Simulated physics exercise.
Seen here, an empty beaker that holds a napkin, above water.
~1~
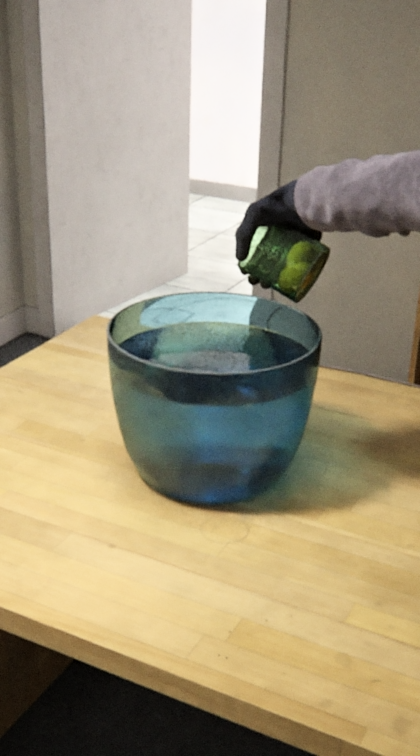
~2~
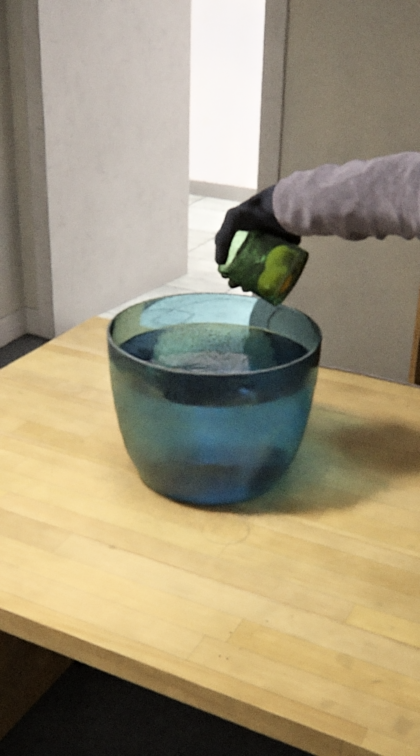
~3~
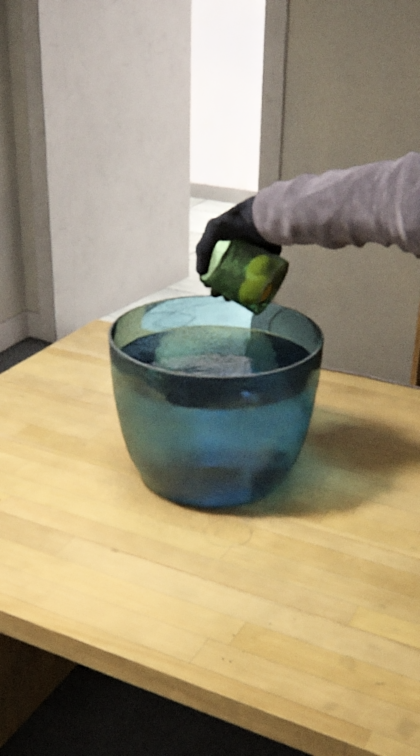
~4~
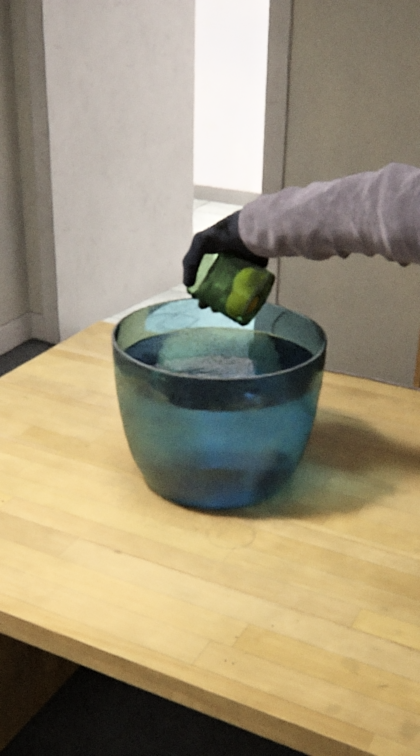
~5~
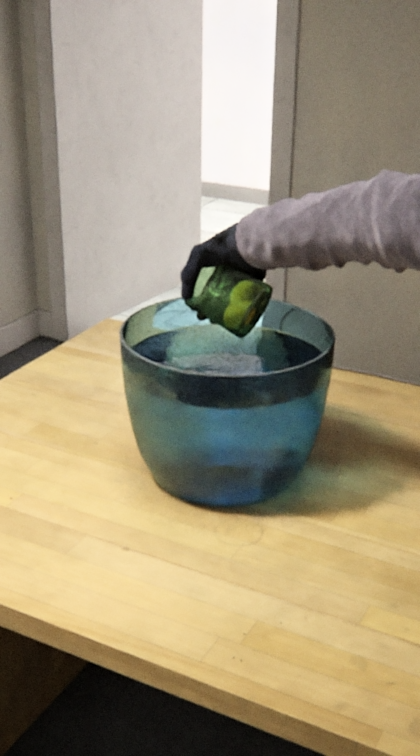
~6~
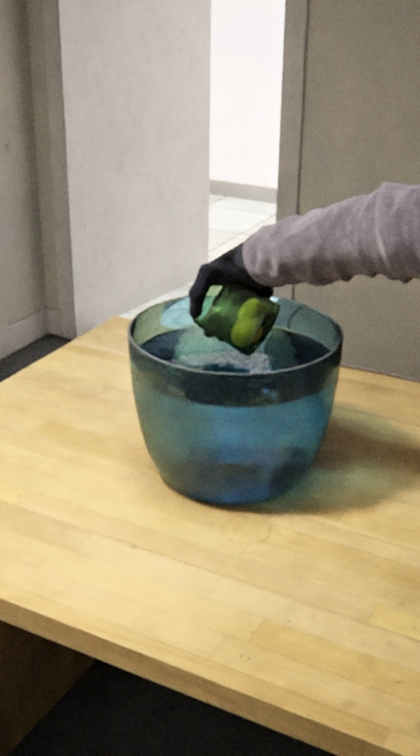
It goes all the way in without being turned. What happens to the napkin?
The napkin gets soaked.
Shortly, the beaker enters the water.
Then, water pours in as the air escapes.
At the finish, the beaker is under, flooded, and the napkin is wet.
